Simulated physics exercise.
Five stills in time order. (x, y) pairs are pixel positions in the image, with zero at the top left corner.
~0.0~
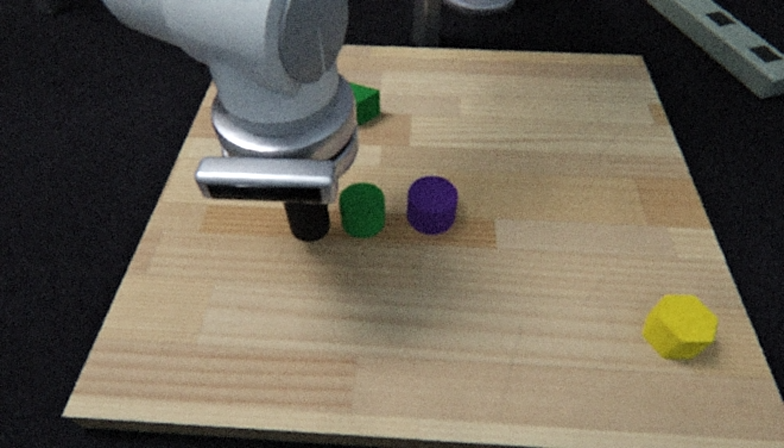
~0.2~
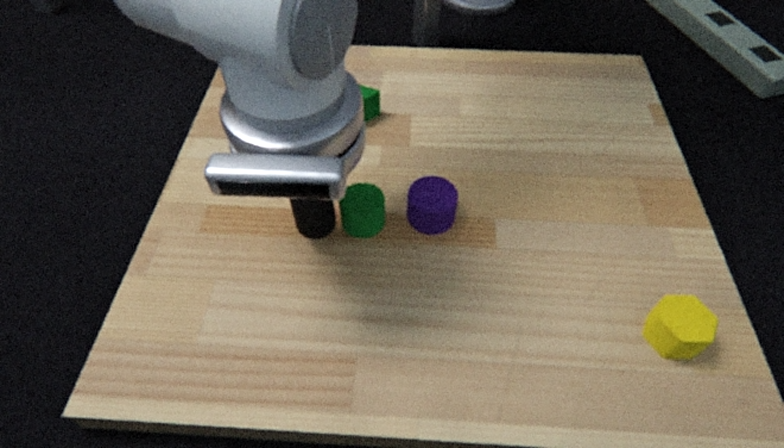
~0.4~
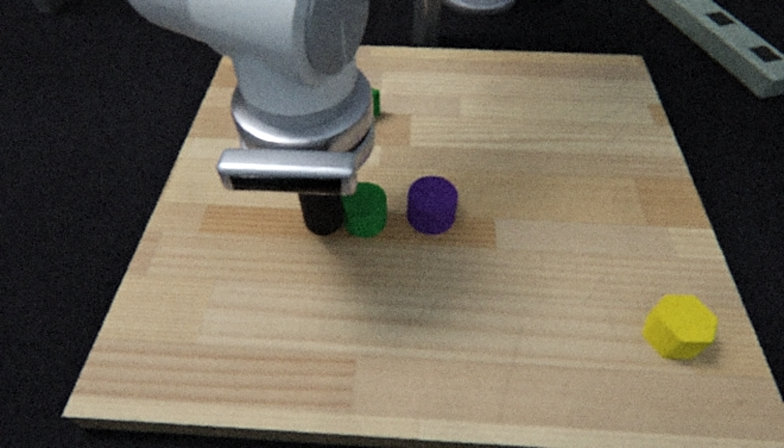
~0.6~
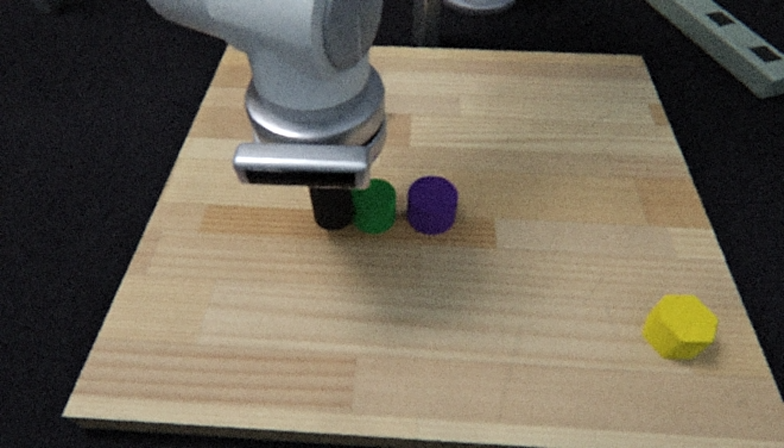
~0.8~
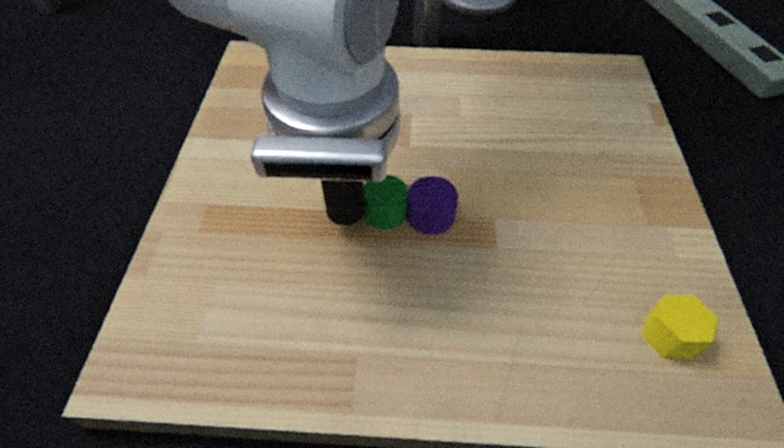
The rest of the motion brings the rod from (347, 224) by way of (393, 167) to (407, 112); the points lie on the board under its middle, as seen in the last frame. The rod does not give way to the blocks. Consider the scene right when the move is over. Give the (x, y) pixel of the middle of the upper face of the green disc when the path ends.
Its top centre is at about (428, 163).
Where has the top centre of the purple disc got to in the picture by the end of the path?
I'd say the purple disc ends with its top centre at (458, 192).
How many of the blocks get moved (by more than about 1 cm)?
I count two.
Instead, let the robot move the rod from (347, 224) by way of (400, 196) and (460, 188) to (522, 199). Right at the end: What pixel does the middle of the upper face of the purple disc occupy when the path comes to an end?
Pixel (507, 206).
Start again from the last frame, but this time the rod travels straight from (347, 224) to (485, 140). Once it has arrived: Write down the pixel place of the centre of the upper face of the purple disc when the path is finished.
It sits at (472, 191).
The first path, step by step. One third of the way, rod at (383, 172); green disc at (424, 166); purple disc at (458, 192).
Two thirds of the way, rod at (399, 132); green disc at (428, 163); purple disc at (458, 192).
At the end, rod at (407, 98); green triangular block in place; green disc at (428, 163); purple disc at (458, 192).
